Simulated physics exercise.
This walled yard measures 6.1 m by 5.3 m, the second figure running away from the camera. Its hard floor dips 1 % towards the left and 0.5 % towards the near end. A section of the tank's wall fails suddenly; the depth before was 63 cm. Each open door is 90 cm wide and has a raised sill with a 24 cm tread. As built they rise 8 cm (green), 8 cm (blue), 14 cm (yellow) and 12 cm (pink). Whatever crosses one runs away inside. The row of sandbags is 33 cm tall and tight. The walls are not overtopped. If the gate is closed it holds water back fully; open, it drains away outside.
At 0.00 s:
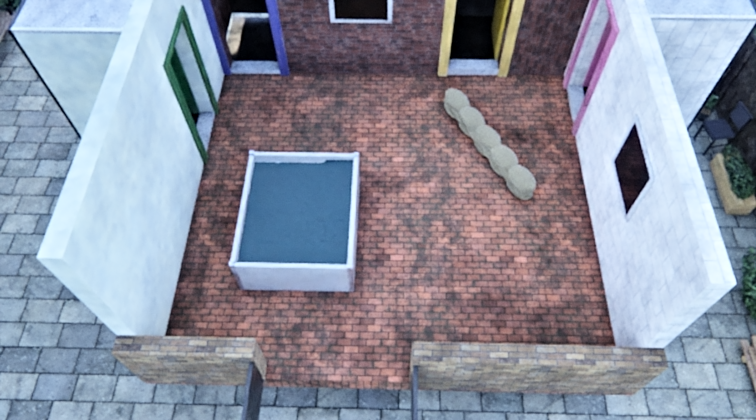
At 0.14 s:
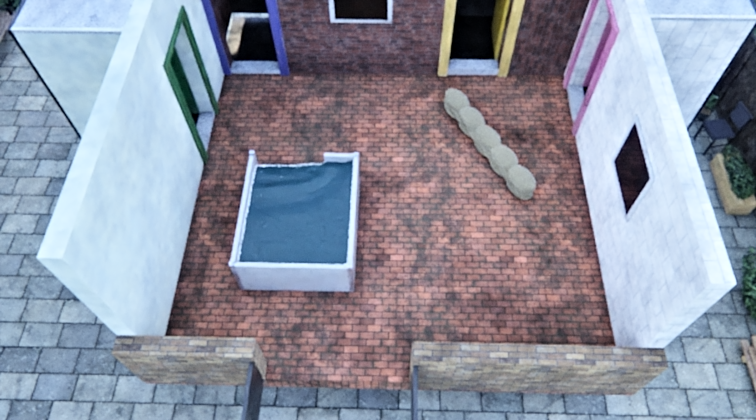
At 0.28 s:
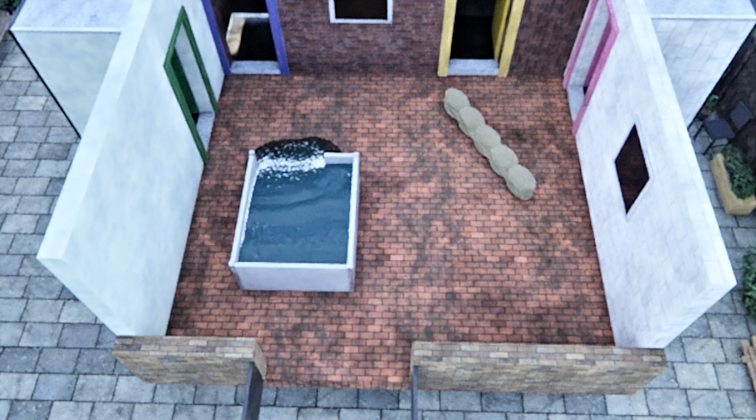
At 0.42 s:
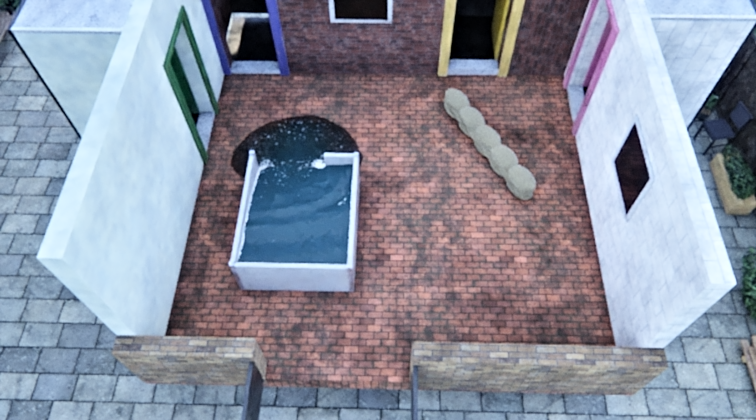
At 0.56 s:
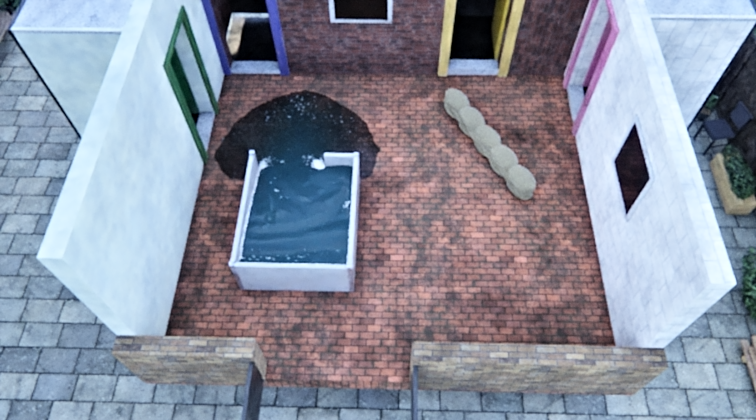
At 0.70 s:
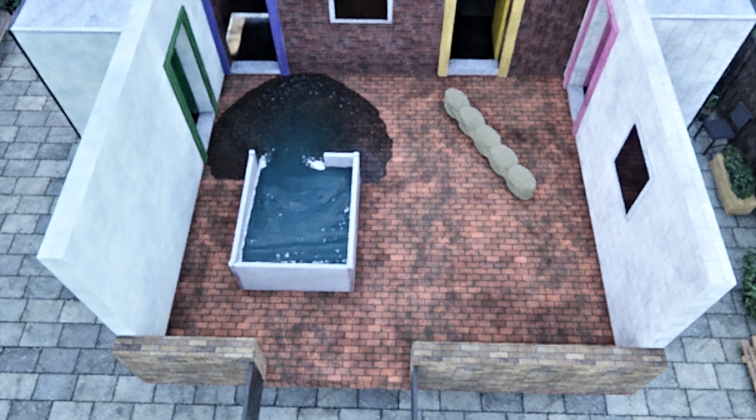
Water in a white-walled tank broke out through a gap in the far side and spread across the brick floor of the yard in a widening dark pool, while the level inside sank slightly.
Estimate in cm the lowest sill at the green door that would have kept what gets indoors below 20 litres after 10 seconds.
Some 12.5 cm above the ground.
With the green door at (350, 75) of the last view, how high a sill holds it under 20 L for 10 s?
About 18 cm.
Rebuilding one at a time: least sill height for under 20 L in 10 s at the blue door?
About 26 cm at blue.
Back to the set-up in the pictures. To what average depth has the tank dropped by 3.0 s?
About 22 cm.
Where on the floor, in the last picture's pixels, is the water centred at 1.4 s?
Around (298, 181).
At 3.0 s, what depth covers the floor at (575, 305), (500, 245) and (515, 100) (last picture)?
In that order: 0, 0 and 3 cm.
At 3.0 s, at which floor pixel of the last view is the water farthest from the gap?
Around (556, 78).
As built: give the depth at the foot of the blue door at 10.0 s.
Some 6.5 cm.
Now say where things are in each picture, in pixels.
The first picture shows the tank at (299, 210) is whole and still, 63 cm deep; the green door at (195, 93) is dry.
In the second picture, the gap is on the far side, the front 0.3 m out at a hidden place; the back of the tank holds 63 cm.
In the third picture, water pours out on the far side and has run 0.8 m, to (307, 142); about 10 cm deep outside, 63 cm at the back.
In the fourth picture, the front is at (302, 120), 1.3 m from the gap on the far side; 1.9 m2 of floor is wet, 63 cm left at the back.
In the fifth picture, water pours out on the far side and has run 1.9 m, to (295, 96); about 5 cm deep outside, 57 cm at the back.
In the sixth picture, the gap is on the far side, the front 2.4 m out at (291, 74); the back of the tank holds 53 cm; 0.2 m in a straight line remain to the green door at (195, 93).
After 1.4 s water covers 20 % of the floor, deepest (34 cm) near (225, 76); 14 cm at the green door, 0 litres in over its 8 cm sill.
After 3.0 s water covers 30 % of the floor, deepest (22 cm) near (245, 76); 12 cm at the green door, 27 litres in over its 8 cm sill.
After 10.0 s water covers 95 % of the floor, deepest (10 cm) near (161, 358); 7 cm at the green door, 83 litres in over its 8 cm sill.
At the green door as built, the water arrived by 0.8 s and peaked near 14 cm at 3.6 s.
Run again over the same 10 s with other heights there, 34 litres in over 11 cm, 5 litres over 15 cm. The limit of 20 litres is kept from about 12.5 cm up.
